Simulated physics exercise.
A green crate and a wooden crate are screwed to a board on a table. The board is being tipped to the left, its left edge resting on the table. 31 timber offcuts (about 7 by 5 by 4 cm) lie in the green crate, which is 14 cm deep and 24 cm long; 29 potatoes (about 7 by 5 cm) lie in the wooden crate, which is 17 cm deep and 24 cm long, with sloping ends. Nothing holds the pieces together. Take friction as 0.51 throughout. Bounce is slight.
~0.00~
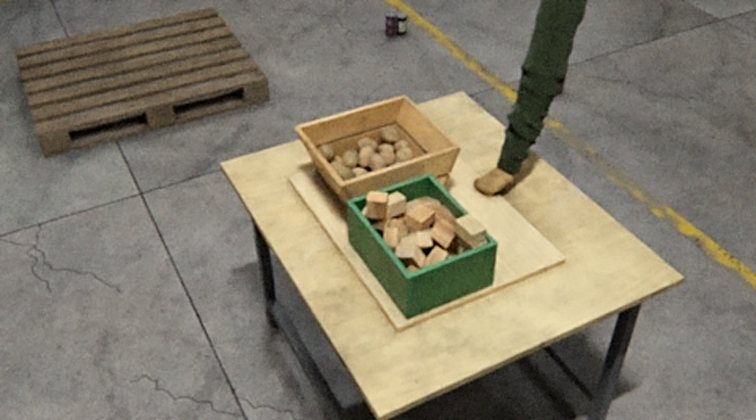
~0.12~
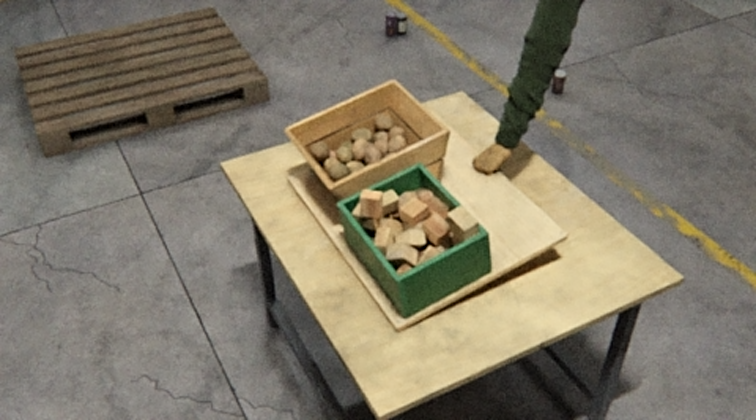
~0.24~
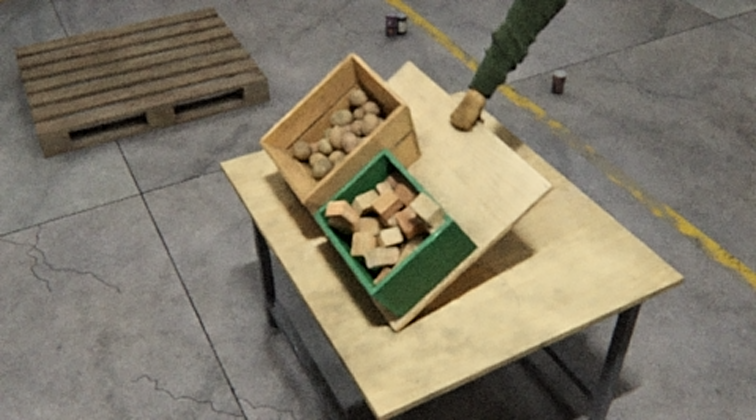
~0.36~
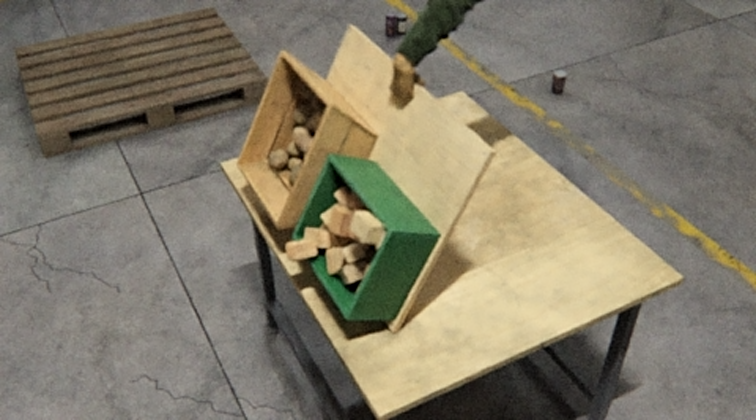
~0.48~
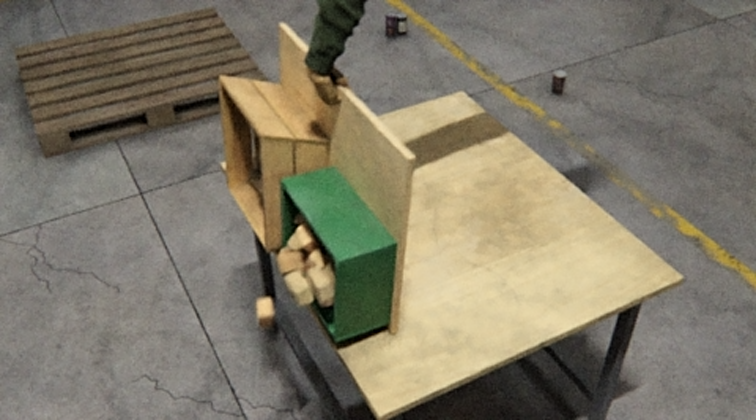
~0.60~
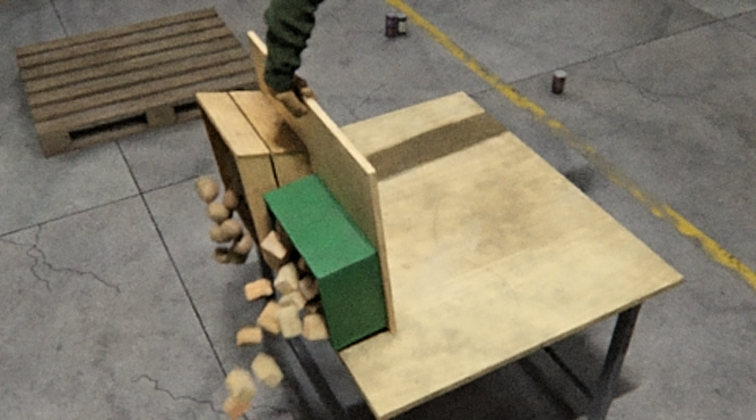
We see a green-sleeved arm tip a board leftward on a table until it stands upright, turning its attached green and wooden crates sideways, as wood offcuts and then roundish brown lumps tumble out past the table's edge.
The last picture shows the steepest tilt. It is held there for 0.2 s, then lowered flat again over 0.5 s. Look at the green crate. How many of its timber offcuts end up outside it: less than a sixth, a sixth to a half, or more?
The green crate loses more than half of its timber offcuts.
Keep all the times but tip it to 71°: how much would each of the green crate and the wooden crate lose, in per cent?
Then green crate 20, wooden crate 40 per cent.
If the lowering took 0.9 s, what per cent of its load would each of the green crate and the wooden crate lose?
In that case green crate 60, wooden crate 100 per cent.
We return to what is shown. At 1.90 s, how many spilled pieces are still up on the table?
About 0.
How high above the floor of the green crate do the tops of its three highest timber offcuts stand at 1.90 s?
About 8 cm.
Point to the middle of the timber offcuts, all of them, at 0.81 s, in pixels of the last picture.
Near (276, 315).
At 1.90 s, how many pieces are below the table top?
Roughly 50.
After 0.81 s, tilt 96°; green crate 14 in, 17 out and wooden crate 4 in, 25 out.
After 1.07 s, tilt 42°; green crate 11 in, 20 out and wooden crate 0 in, 29 out.
After 1.43 s, tilt 0°; green crate 11 in, 20 out and wooden crate 0 in, 29 out.
Final count (at 1.90 s), green crate 11 in, 20 out and wooden crate 0 in, 29 out. Asked share, 20 of 31, 65 per cent.
